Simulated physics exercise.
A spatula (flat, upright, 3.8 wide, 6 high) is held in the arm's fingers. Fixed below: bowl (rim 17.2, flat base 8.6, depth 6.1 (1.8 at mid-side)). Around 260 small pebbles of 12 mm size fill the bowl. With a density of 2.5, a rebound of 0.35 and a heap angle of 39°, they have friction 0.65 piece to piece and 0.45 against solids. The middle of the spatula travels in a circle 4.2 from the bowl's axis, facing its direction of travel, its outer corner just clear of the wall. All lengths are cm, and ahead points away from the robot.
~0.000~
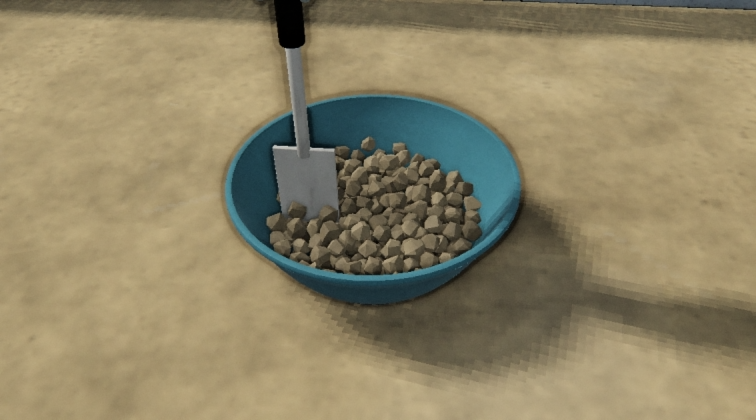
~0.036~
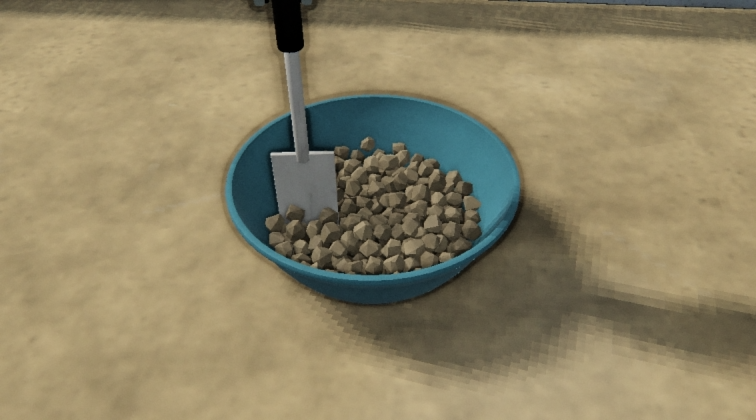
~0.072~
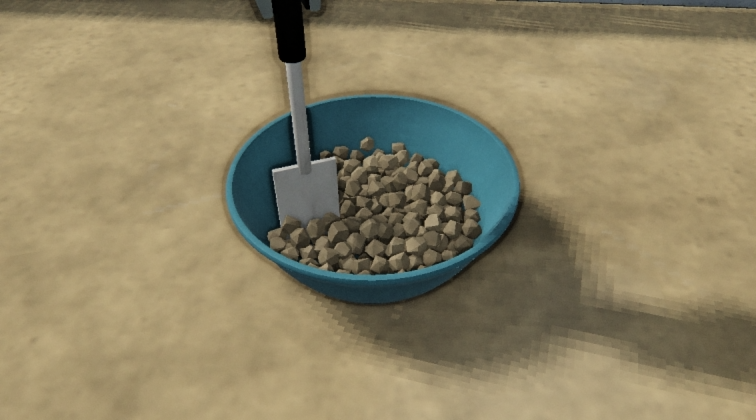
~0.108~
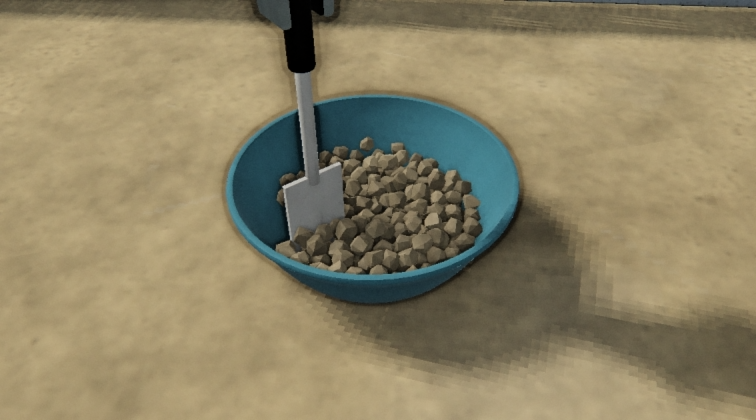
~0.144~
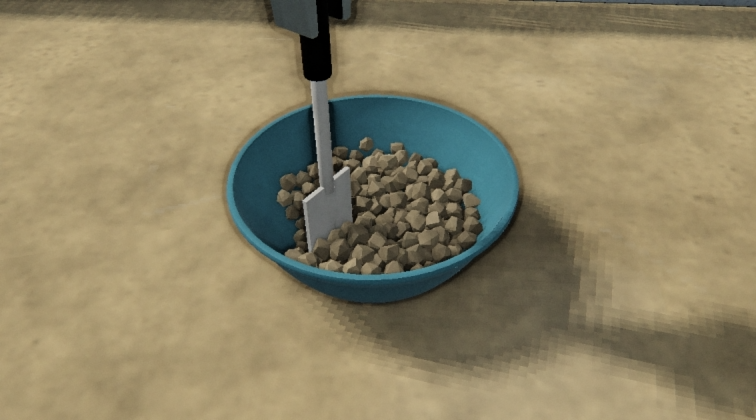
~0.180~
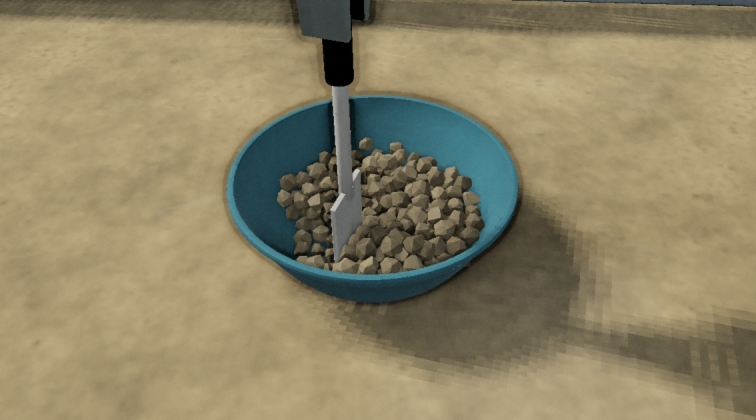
A robot arm held a spatula upright in a blue bowl of small brown pebbles, then swept it from the left side toward the near edge, turning the blade until it was nearly edge-on.
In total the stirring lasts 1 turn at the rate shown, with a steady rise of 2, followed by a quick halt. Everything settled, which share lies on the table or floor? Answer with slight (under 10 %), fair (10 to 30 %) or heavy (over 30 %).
Slight.
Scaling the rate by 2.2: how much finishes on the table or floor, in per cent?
Estimated share: Near 25 per cent.
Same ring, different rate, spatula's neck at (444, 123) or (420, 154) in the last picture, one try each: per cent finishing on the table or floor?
It comes to roughly 25 per cent and then 20 per cent.
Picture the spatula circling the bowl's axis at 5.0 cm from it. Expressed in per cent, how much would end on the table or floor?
It would be close to 5 per cent then.
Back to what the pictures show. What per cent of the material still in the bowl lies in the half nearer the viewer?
Around 50 percent of it.
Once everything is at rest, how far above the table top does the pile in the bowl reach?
About 6.5 centimetres.
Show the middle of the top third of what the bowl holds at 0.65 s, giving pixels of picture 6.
It is centred roughly at (318, 159).
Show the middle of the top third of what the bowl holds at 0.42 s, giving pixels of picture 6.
(438, 168), roughly.
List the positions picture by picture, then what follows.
Spatula neck at (301, 128), 0° round; upper third of the load around (385, 204), from x 275 to 470, top at y 145; 258 in the bowl, in the first picture.
Spatula neck at (300, 132), 8° round; upper third of the load around (385, 206), from x 275 to 470, top at y 145, in the second picture.
Spatula neck at (302, 144), 24° round; upper third of the load around (381, 215), from x 280 to 470, top at y 145, in the third picture.
Spatula neck at (311, 154), 41° round; upper third of the load around (379, 226), from x 285 to 470, top at y 145, in the fourth picture.
Spatula neck at (325, 163), 58° round; upper third of the load around (382, 226), from x 285 to 470, top at y 145, in the fifth picture.
Spatula neck at (345, 168), 75° round; upper third of the load around (396, 230), from x 285 to 475, top at y 145; 258 in the bowl, in the sixth picture.
By 0.42 s, 185° round, highest piece 8 above the table; 249 in the bowl, 3 on the table or floor, 6 in flight or on the tool.
By 0.65 s, 295° round, highest piece 8 above the table; 244 in the bowl, 13 on the table or floor, 1 in flight or on the tool.
By 0.97 s, 0° round, highest piece 7 above the table; 242 in the bowl, 16 on the table or floor.
By 1.67 s, 0° round, highest piece 7 above the table; 242 in the bowl, 16 on the table or floor.
Final count, 242 in the bowl, 16 on the table or floor. That is 6 % on the table or floor.
